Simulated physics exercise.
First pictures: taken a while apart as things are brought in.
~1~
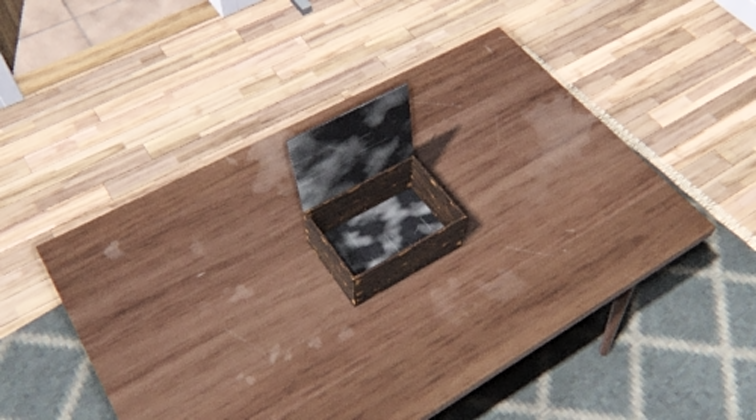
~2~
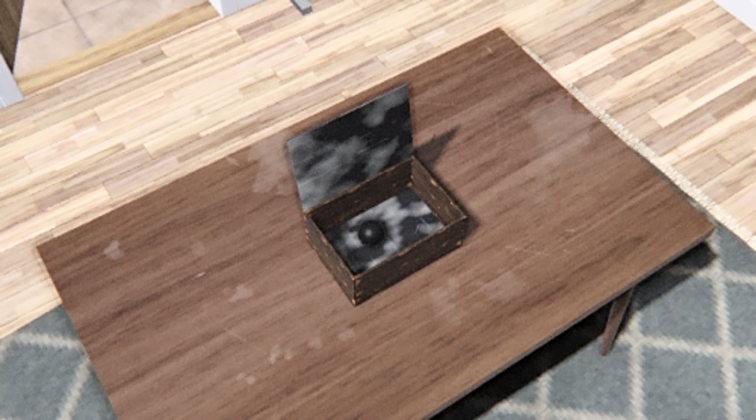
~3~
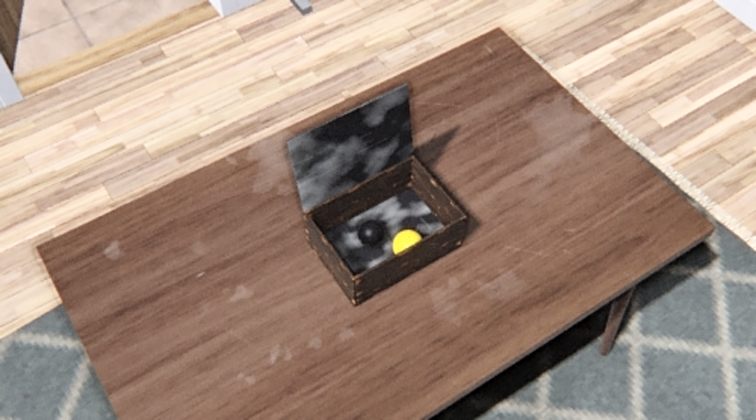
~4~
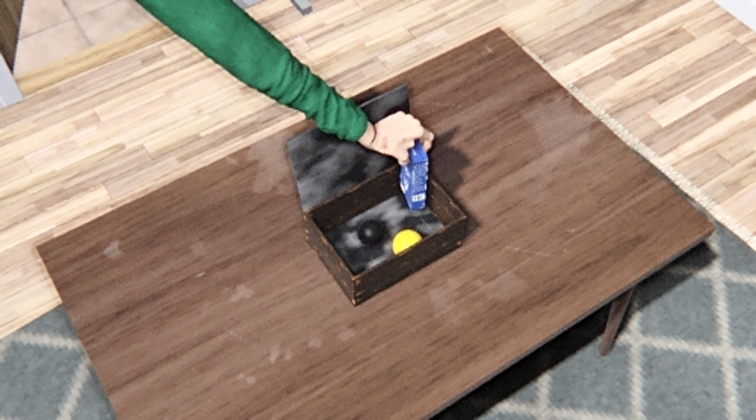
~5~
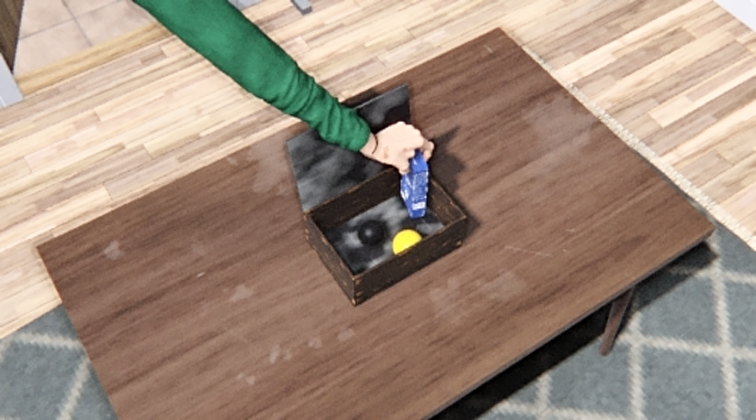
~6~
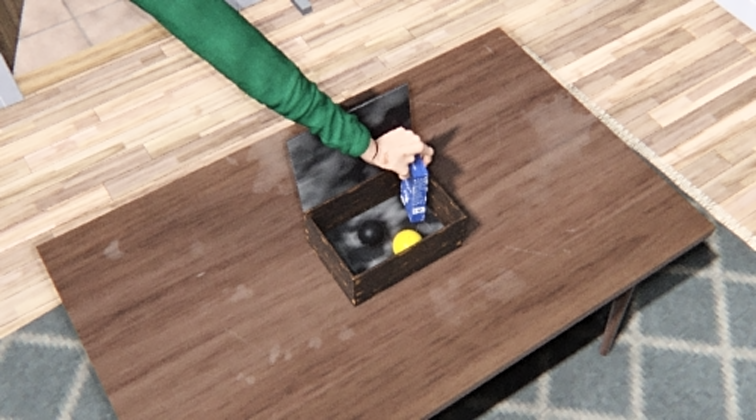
At first, an open, empty box with a raised lid sits on a wooden table; then a black ball appears inside, followed by a yellow ball. A green-sleeved arm then reaches in from the upper left, holding a blue packet over the box's back right part and lowering it slightly.
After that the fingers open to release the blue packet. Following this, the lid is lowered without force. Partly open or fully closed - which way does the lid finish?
Partly open.
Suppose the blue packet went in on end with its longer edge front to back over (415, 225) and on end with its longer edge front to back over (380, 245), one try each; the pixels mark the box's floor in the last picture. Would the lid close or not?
So, first it won't go down, then it won't go down.
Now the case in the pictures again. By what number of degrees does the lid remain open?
Lid angle from rim - close to 25°.
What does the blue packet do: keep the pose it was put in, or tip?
After all that, it finishes out of line.
Then, 1.10 s after the last picture, lid starting down.
Then, 1.60 s after the last picture, lid 66° above the rim; blue packet tipped 5° from how it was near (415, 188).
Then, 1.90 s after the last picture, lid 50° above the rim; blue packet tipped 15° from how it was near (417, 194).
Then, 2.20 s after the last picture, lid 25° above the rim; blue packet tipped 42° from how it was near (425, 209).
At rest, lid 25° above the rim; tipped over in the box, blue packet; the other 2 in place. Seen from the same camera at the end, blue packet near (425, 209).
